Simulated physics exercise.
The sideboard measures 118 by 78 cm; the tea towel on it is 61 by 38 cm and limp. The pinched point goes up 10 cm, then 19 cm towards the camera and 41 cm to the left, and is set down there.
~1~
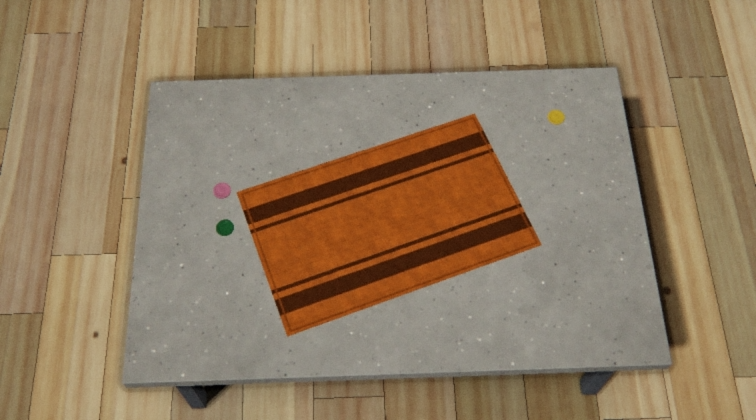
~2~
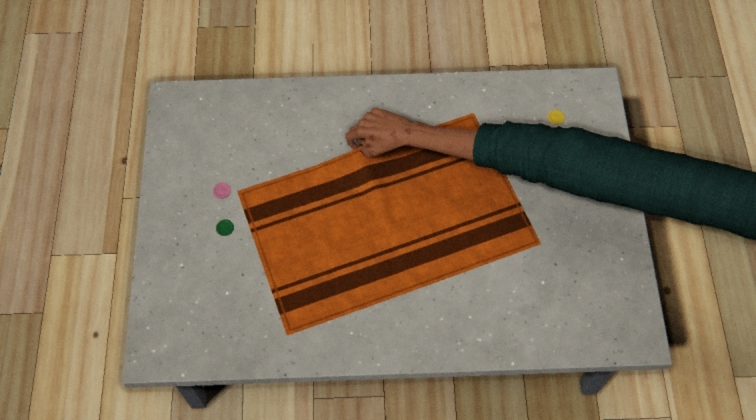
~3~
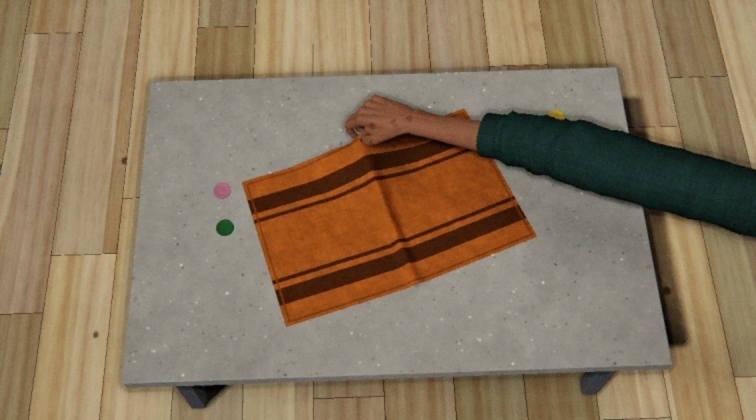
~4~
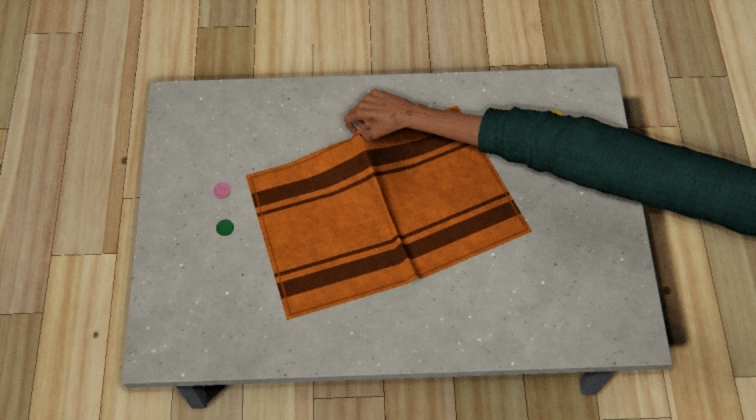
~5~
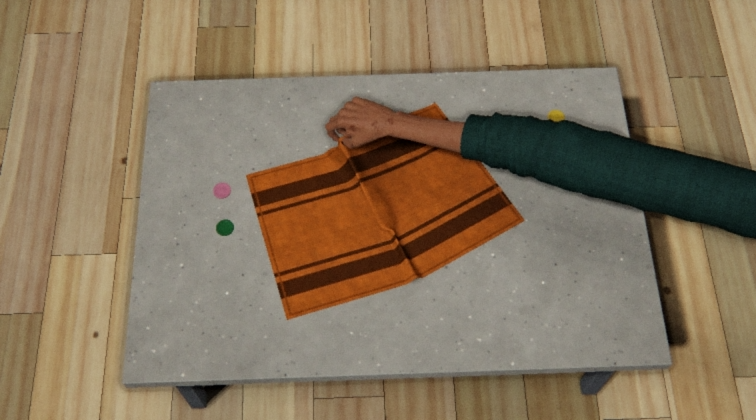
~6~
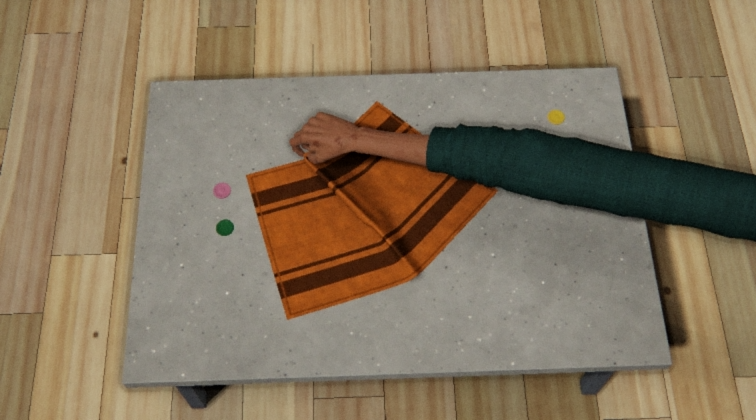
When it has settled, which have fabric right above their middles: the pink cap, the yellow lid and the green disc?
Result: Pink cap ends under the cloth, yellow lid stays uncovered, green disc gets covered.
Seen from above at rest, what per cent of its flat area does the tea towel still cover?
About 50 %.
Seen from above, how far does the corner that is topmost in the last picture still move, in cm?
About 36 cm.
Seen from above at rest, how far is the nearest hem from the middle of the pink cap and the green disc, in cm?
Roughly 1 cm, 1 cm.
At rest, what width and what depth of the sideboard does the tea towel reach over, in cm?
About 48 by 46 cm.
Next, 55 % of it is down, spanning 47 by 52 cm, above no small thing.
Then, 50 % of it is down, spanning 45 by 47 cm, above pink cap, green disc.
After that, 50 % of it is down, spanning 45 by 46 cm, above pink cap, green disc.
Later, 55 % of it is down, spanning 45 by 46 cm, above pink cap, green disc.
At the end, 55 % of it is down, spanning 47 by 46 cm, above pink cap, green disc.
